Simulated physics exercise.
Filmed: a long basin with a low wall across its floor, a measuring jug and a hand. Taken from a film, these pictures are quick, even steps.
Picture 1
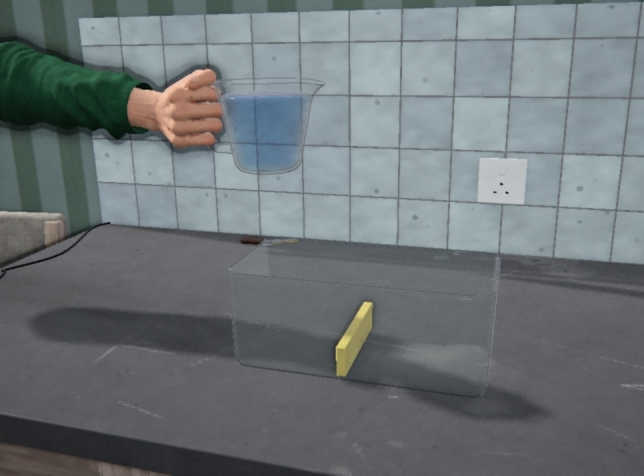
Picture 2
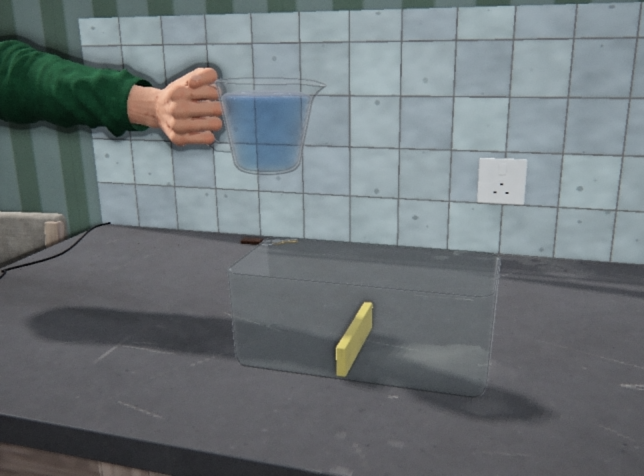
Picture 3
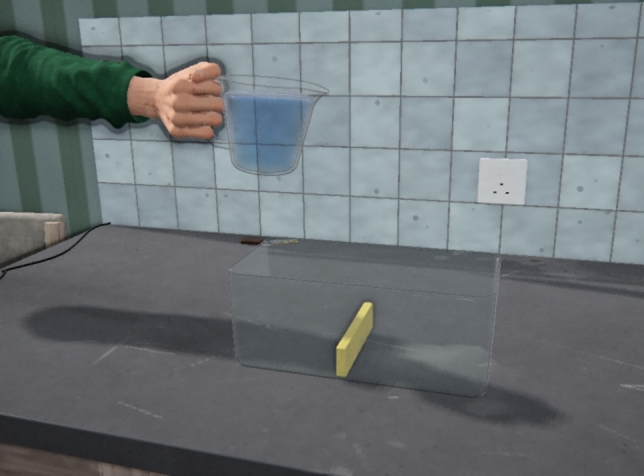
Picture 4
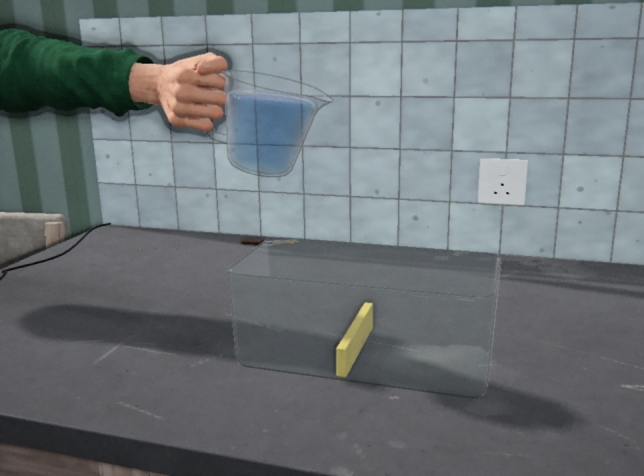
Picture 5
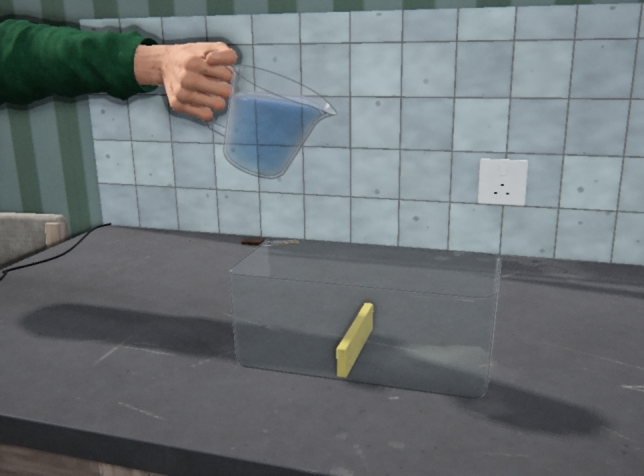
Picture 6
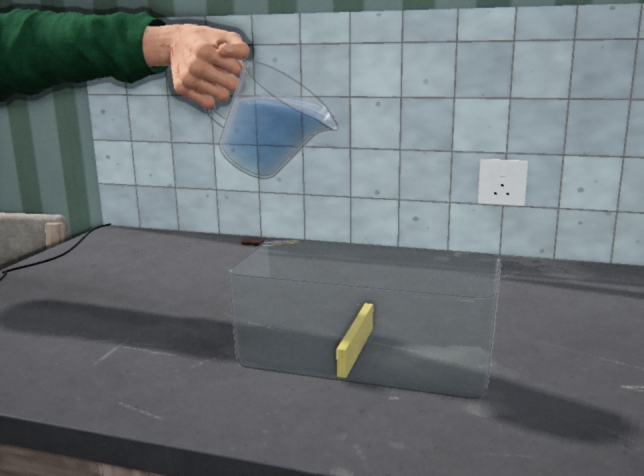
A hand in a green sleeve held a clear jug of blue liquid above a glass tank with a low yellow wall inside, then steadily tilted it to the right, lowering its spout.
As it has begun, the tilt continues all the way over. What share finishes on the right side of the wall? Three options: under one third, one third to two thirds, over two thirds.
Answer: Over two thirds.
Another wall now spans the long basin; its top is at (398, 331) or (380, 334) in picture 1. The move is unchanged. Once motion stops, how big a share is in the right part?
My guess is some 15 percent the first time and some 40 percent the second.
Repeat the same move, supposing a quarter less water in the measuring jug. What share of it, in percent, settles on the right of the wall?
85 per cent.
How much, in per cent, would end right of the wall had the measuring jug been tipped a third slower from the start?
It comes to some 85 per cent.
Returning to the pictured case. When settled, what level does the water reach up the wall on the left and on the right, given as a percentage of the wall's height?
On the left roughly 10, on the right roughly 60.
A moment on, the measuring jug is tipped on its side and 39 per cent is still to pour, 0 is left of the wall and 21 right of it.
Next, the measuring jug is tipped right over and 7 per cent is still to pour, 8 is left of the wall and 69 right of it.
Then the measuring jug is tipped right over and 1 per cent is still to pour, 9 is left of the wall and 85 right of it.
Later the measuring jug is tipped right over and 0 per cent is still to pour, 11 is left of the wall and 86 right of it.
Finally, 11 per cent lies left of the wall, 86 right of it and 3 outside.
